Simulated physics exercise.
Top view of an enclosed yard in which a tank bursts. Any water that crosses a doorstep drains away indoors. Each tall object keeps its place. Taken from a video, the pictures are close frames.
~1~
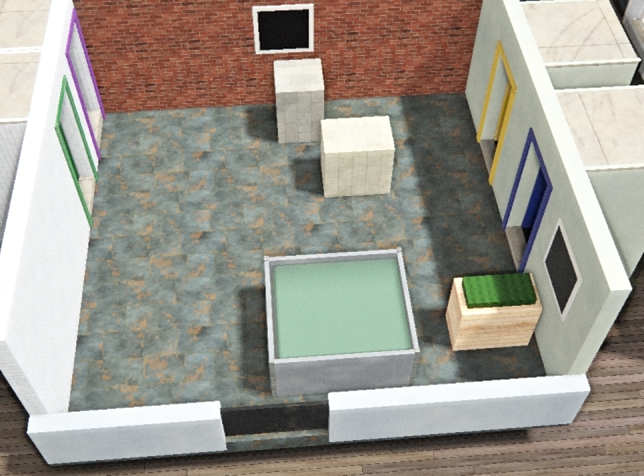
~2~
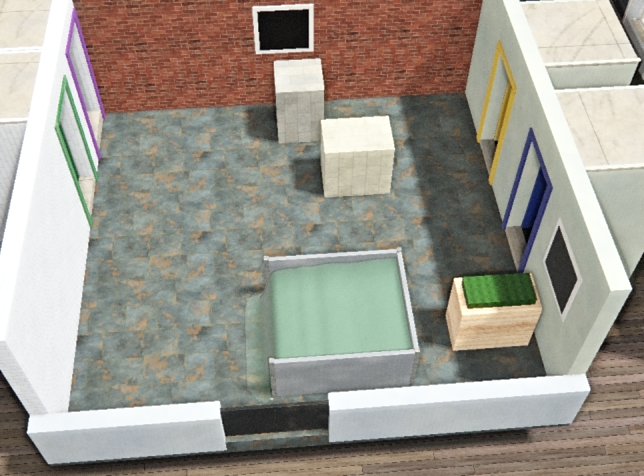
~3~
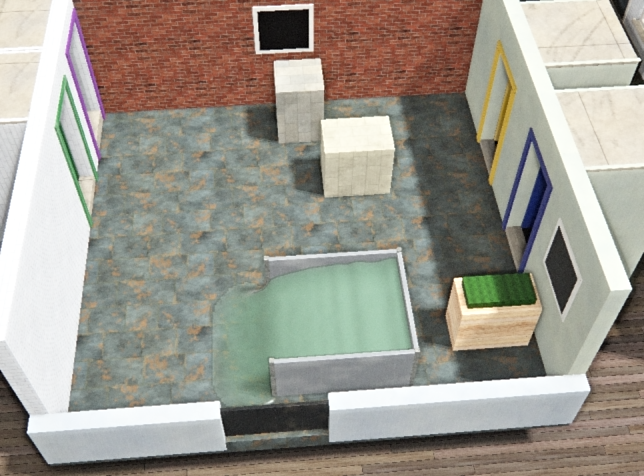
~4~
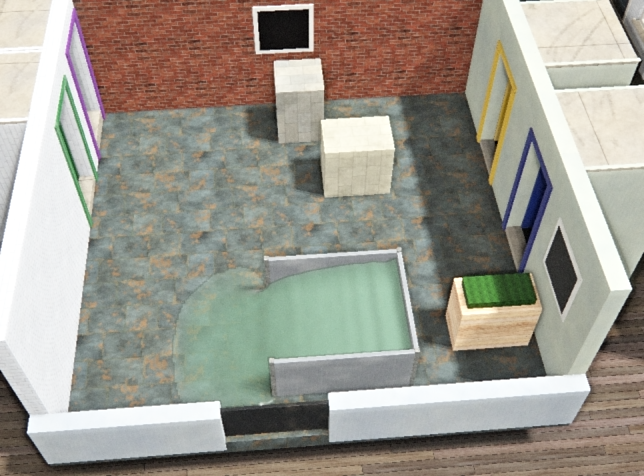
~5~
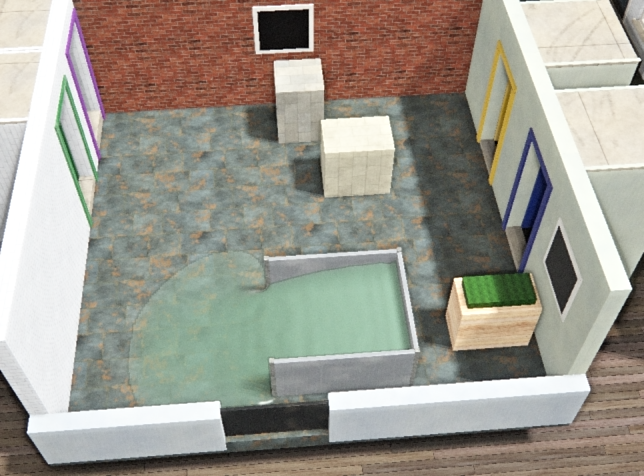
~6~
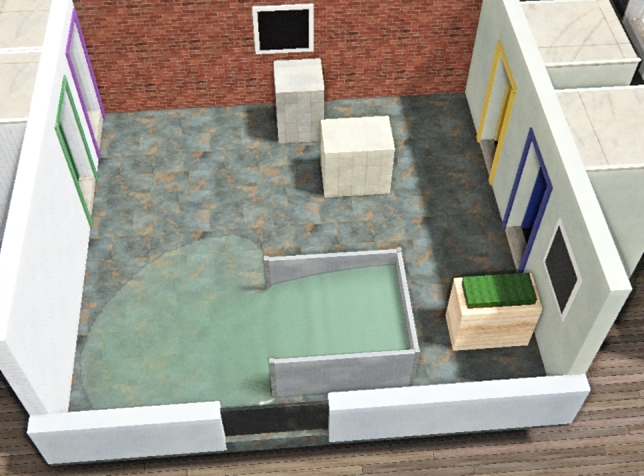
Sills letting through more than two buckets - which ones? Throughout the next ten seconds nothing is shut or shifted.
Sill by sill: Green door: Not more than two; yellow door: Not more than two; purple door: Not more than two; blue door: Not more than two.
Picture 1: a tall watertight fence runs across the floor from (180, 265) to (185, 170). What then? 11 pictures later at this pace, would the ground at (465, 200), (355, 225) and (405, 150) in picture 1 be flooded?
Log, spots one to three: Spared; spared; spared.
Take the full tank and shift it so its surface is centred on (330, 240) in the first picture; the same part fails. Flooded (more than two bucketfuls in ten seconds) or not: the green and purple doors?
Looking at both, the green door ends up above, and the purple door ends up beneath.
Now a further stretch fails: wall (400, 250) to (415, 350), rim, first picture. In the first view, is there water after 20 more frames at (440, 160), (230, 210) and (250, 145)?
Point by point: Swamped, untouched and untouched.
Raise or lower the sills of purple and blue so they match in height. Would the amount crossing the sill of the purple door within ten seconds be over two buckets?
As I read it, the purple door tops the threshold.
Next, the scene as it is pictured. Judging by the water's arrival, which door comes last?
My answer: The door marked blue.
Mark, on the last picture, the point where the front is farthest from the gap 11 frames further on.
At roughly (103, 128).
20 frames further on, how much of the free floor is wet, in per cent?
45 %.
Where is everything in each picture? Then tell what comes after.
In the first frame, still water in the tank at (338, 306).
In the second frame, the front is at (266, 398), out from the gap at (273, 330).
In the third frame, the front is at a hidden place, out from the gap at (273, 333).
In the fourth frame, water pours out at (273, 334) and has run to a hidden place.
In the fifth frame, the front is at (133, 366), out from the gap at (273, 335).
In the sixth frame, water pours out at (273, 335) and has run to (87, 366).
A moment on, water covers 25 % of the floor; the green door not reached, the yellow door not reached, the purple door not reached, the blue door not reached.
Next, water covers 30 % of the floor; the green door wet at the sill, nothing in, the yellow door not reached, the purple door wet at the sill, nothing in, the blue door not reached.
Then, water covers 45 % of the floor; the green door wet at the sill, nothing in, the yellow door not reached, the purple door wet at the sill, nothing in, the blue door not reached.
Later, water covers 75 % of the floor; the green door wet at the sill, nothing in, the yellow door wet at the sill, nothing in, the purple door under two buckets in, the blue door not reached.
In the end, water covers 100 % of the floor; the green door wet at the sill, nothing in, the yellow door under two buckets in, the purple door under two buckets in, the blue door wet at the sill, nothing in.
